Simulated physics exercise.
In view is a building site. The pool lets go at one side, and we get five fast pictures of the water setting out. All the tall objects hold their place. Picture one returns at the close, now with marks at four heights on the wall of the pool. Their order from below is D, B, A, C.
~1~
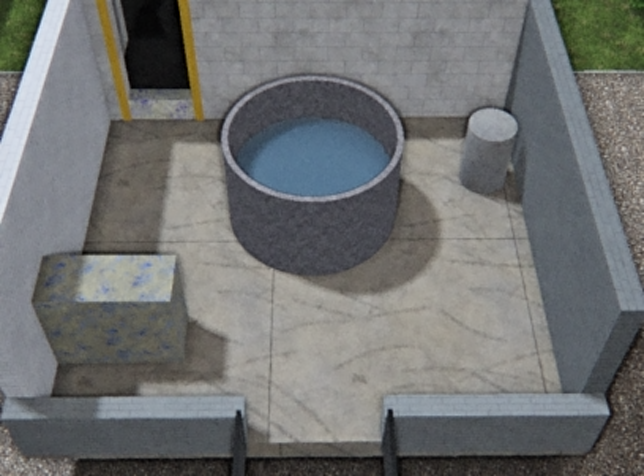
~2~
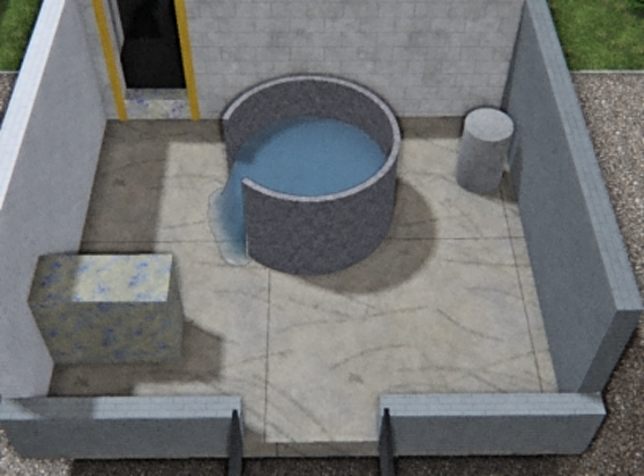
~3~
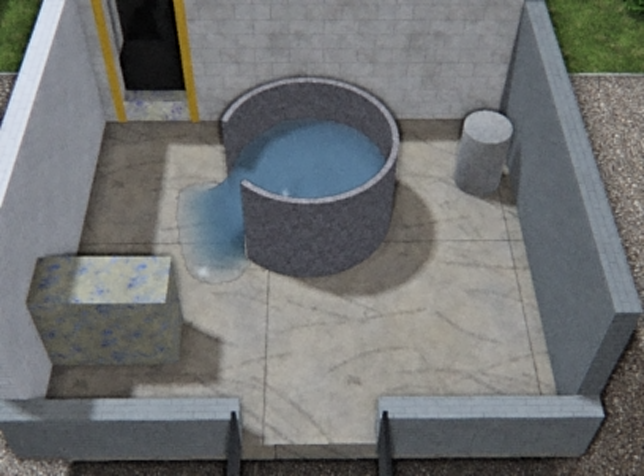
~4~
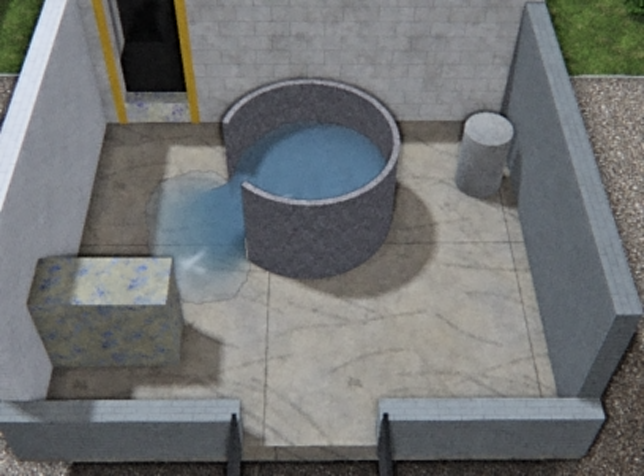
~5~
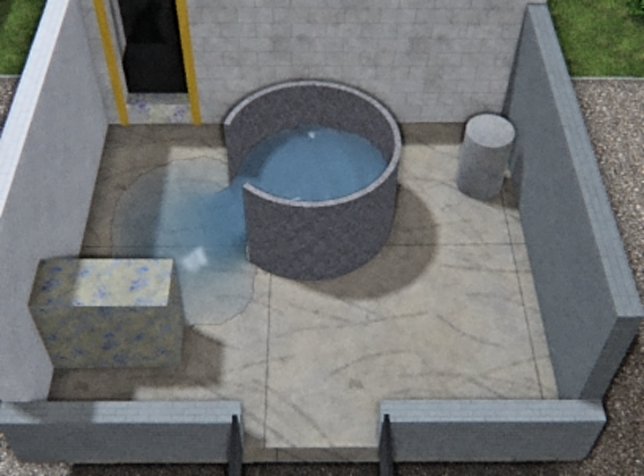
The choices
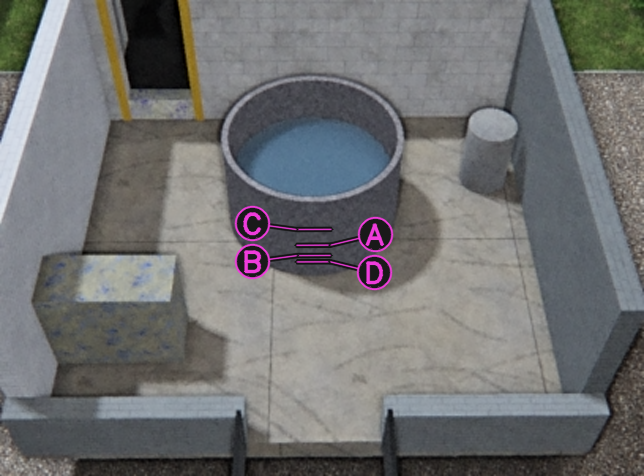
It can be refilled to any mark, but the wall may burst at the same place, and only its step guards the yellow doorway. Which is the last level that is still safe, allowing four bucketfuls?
I would pick line C.
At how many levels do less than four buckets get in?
All of them.
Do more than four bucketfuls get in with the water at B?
No.
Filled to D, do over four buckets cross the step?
No, that is safe.
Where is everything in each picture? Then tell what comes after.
In the first picture, water in the pool at rest, its middle at (313, 170); foot of the yellow doorway at (164, 119); open gate at (314, 393).
In the second picture, 1 % of the ground under water, visible out to (221, 192).
In the third picture, 4 % of the ground under water, visible out to (188, 191).
In the fourth picture, 9 % of the ground under water, visible out to (162, 189).
In the fifth picture, 16 % of the ground under water, visible out to (142, 181).
In magenta, A at (313, 245); B at (313, 255); C at (313, 229); D at (313, 261); from the bottom up D, B, A, C.
Choosing A, nothing gets over.
Choosing B, nothing gets over.
Choosing C, a splash gets over, under a bucket.
Choosing D, nothing gets over.
